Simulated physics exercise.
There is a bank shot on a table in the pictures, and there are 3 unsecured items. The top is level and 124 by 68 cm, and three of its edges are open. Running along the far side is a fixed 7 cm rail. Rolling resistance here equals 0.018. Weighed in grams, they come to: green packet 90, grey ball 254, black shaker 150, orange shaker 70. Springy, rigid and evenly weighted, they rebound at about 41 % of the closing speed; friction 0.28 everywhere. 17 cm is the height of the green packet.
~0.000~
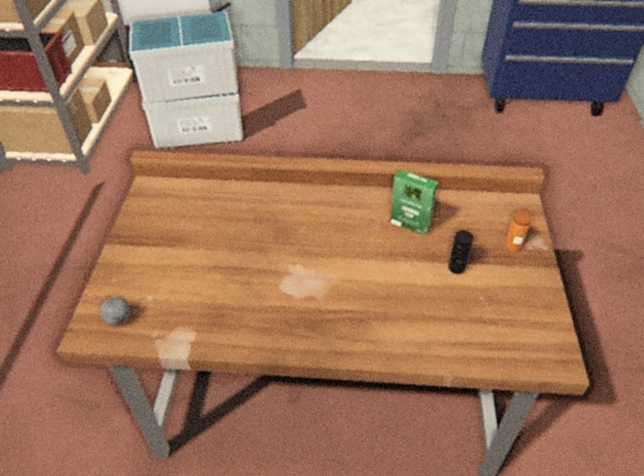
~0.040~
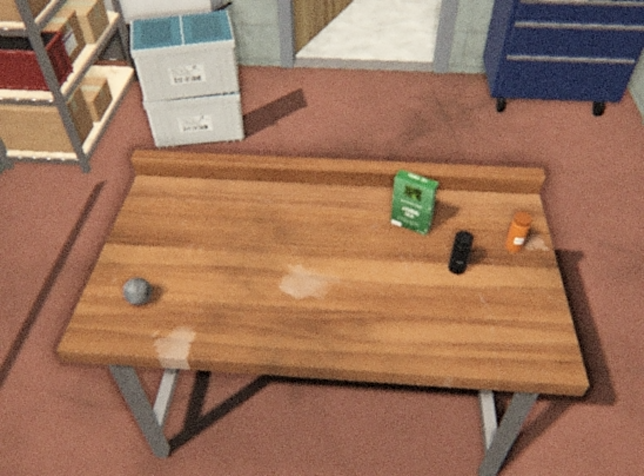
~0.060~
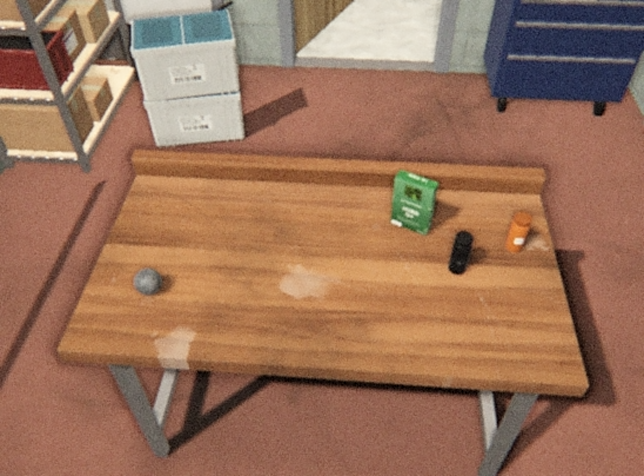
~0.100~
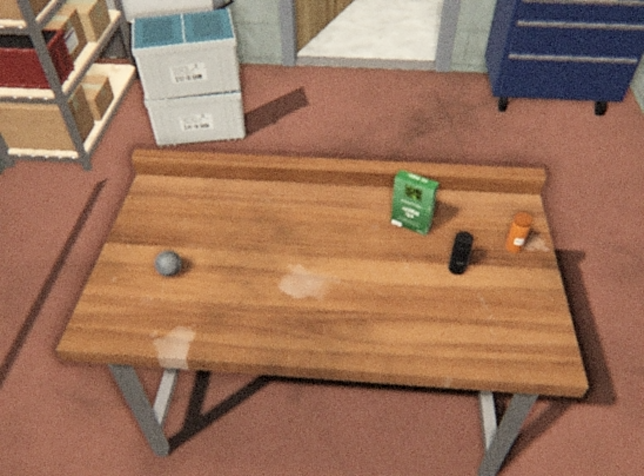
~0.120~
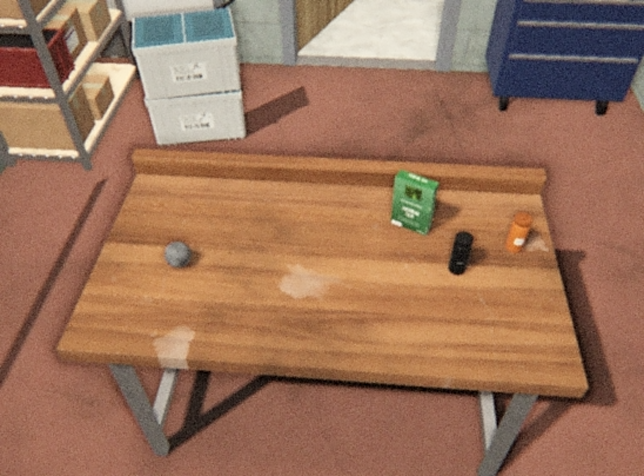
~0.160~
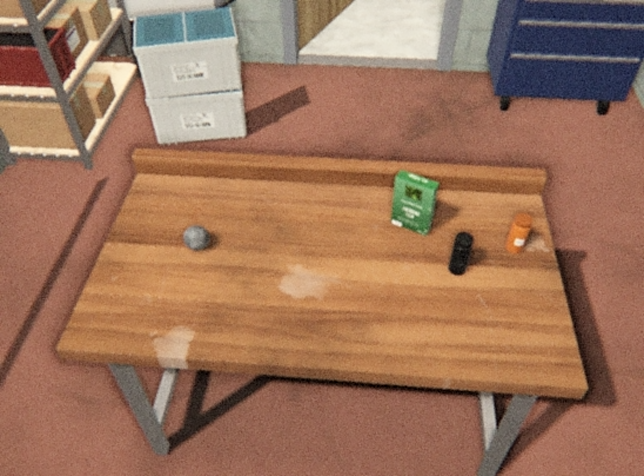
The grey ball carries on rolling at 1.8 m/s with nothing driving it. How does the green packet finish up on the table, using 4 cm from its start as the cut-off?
The green packet remains near its start.
By 0.56 s, grey ball near (313, 203).
By 1.26 s, grey ball near (469, 247); black shaker tilted 8°.
By 2.06 s, grey ball near (575, 317); black shaker 2 cm from its spot.
When it is over (2.4 s), all 3 within 4 cm of the start. End places, in pixels of the last picture, green packet near (414, 204).
